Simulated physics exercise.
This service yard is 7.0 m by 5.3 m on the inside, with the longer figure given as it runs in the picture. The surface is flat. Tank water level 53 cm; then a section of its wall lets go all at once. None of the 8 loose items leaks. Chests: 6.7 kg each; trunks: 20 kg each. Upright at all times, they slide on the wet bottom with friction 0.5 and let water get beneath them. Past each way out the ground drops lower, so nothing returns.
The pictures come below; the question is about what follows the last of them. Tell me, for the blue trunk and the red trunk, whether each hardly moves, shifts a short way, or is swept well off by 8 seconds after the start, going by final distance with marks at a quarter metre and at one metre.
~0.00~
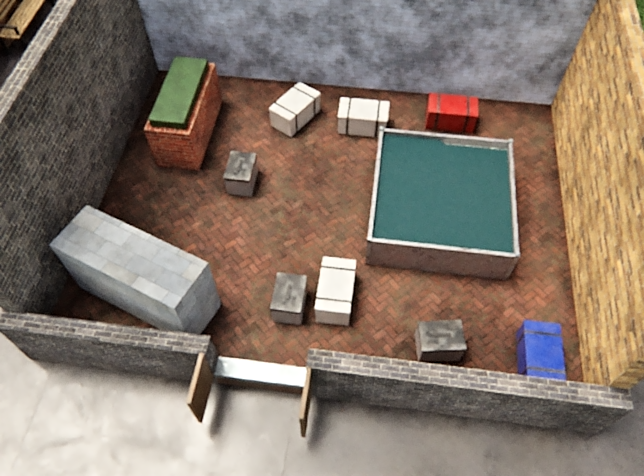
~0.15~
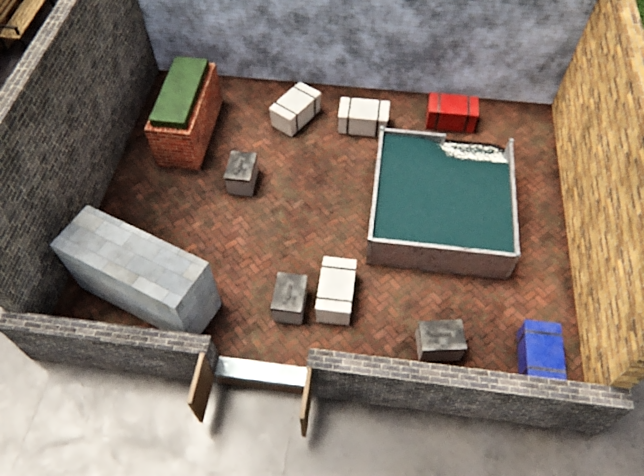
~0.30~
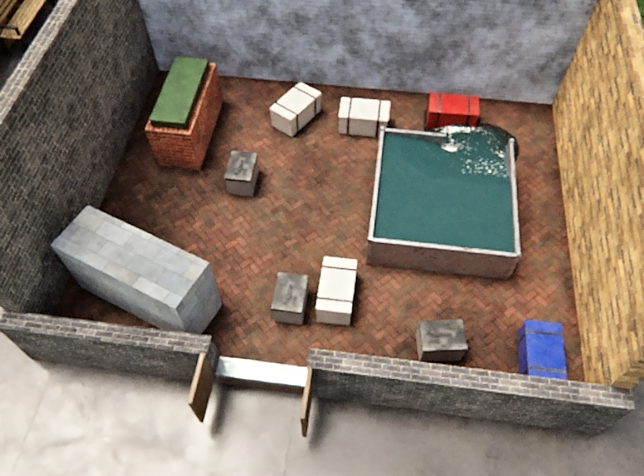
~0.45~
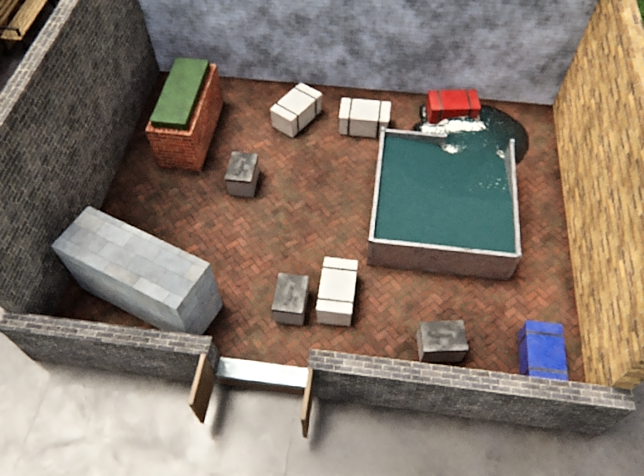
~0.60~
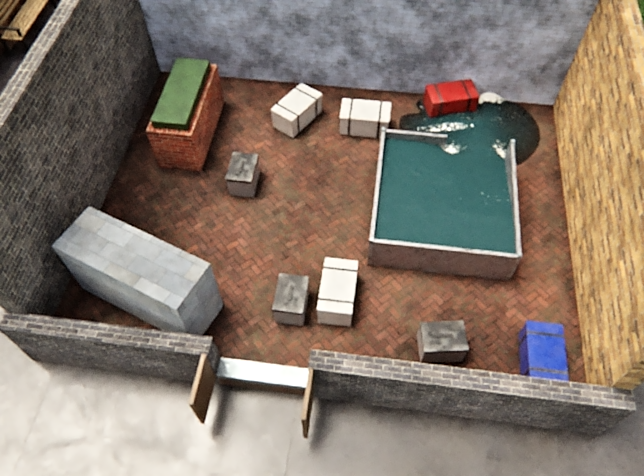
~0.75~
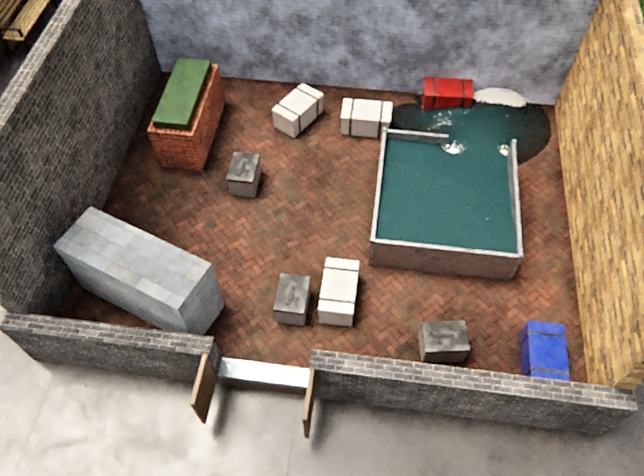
As I see it, blue trunk: Long move; red trunk: Long move.
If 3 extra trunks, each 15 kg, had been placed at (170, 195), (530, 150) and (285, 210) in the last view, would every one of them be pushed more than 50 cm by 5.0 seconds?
Well, in that order it's lower, higher and lower.
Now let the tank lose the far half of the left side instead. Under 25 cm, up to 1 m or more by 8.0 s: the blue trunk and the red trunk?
Log: Blue trunk negligible displacement; red trunk negligible displacement.
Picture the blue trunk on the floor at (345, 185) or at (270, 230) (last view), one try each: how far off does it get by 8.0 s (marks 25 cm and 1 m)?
Results, in order: Essentially stationary, then essentially stationary.
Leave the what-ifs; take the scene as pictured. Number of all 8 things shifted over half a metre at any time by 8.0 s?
It works out to 6.
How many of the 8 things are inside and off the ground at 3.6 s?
It comes to 1.
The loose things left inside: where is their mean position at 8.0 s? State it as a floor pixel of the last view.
The centre is close to (291, 253).
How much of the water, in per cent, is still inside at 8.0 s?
100 %.
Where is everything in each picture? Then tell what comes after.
The first frame shows the blue trunk at (545, 351), on the bottom; the red trunk at (454, 104) rests on the ground; water covers 3.9 m2; 0 of 8 have shifted.
The second frame shows the blue trunk at (545, 351) rests on the ground; the red trunk at (454, 104) rests on the ground; water covers 4.4 m2; 0 of 8 have shifted.
The third frame shows the blue trunk at (546, 351), on the bottom; the red trunk at (454, 104), on the bottom; 5.0 m2 under water; 0 of 8 have shifted.
The fourth frame shows the blue trunk at (546, 352) rests on the ground; the red trunk at (454, 99), on the bottom, 12 cm from its start; water covers 5.8 m2; 1 of 8 have shifted.
The fifth frame shows the blue trunk at (547, 352) rests on the ground; the red trunk at (452, 91), on the bottom, 32 cm from its start; water covers 6.5 m2; 1 of 8 have shifted.
The sixth frame shows the blue trunk at (548, 352) rests on the ground; the red trunk at (449, 87) rests on the ground, 43 cm from its start; 7.1 m2 under water; 1 of 8 have shifted.
After 1.6 s the blue trunk is near (548, 352), 0.0 m from its start, aground; the red trunk is near (423, 87), 0.6 m from its start, aground; 0 of 8 are out; 0 afloat.
After 3.6 s the blue trunk is near (549, 356), 0.1 m from its start, aground; the red trunk is near (299, 113), 2.6 m from its start, afloat; 0 of 8 are out; 1 afloat.
After 5.6 s the blue trunk is near (459, 327), 1.1 m from its start, afloat; the red trunk is near (243, 152), 3.6 m from its start, aground; 0 of 8 are out; 2 afloat.
After 8.0 s the blue trunk is near (380, 291), 2.2 m from its start, afloat; the red trunk is near (256, 187), 3.6 m from its start, aground; 0 of 8 are out; 4 afloat.
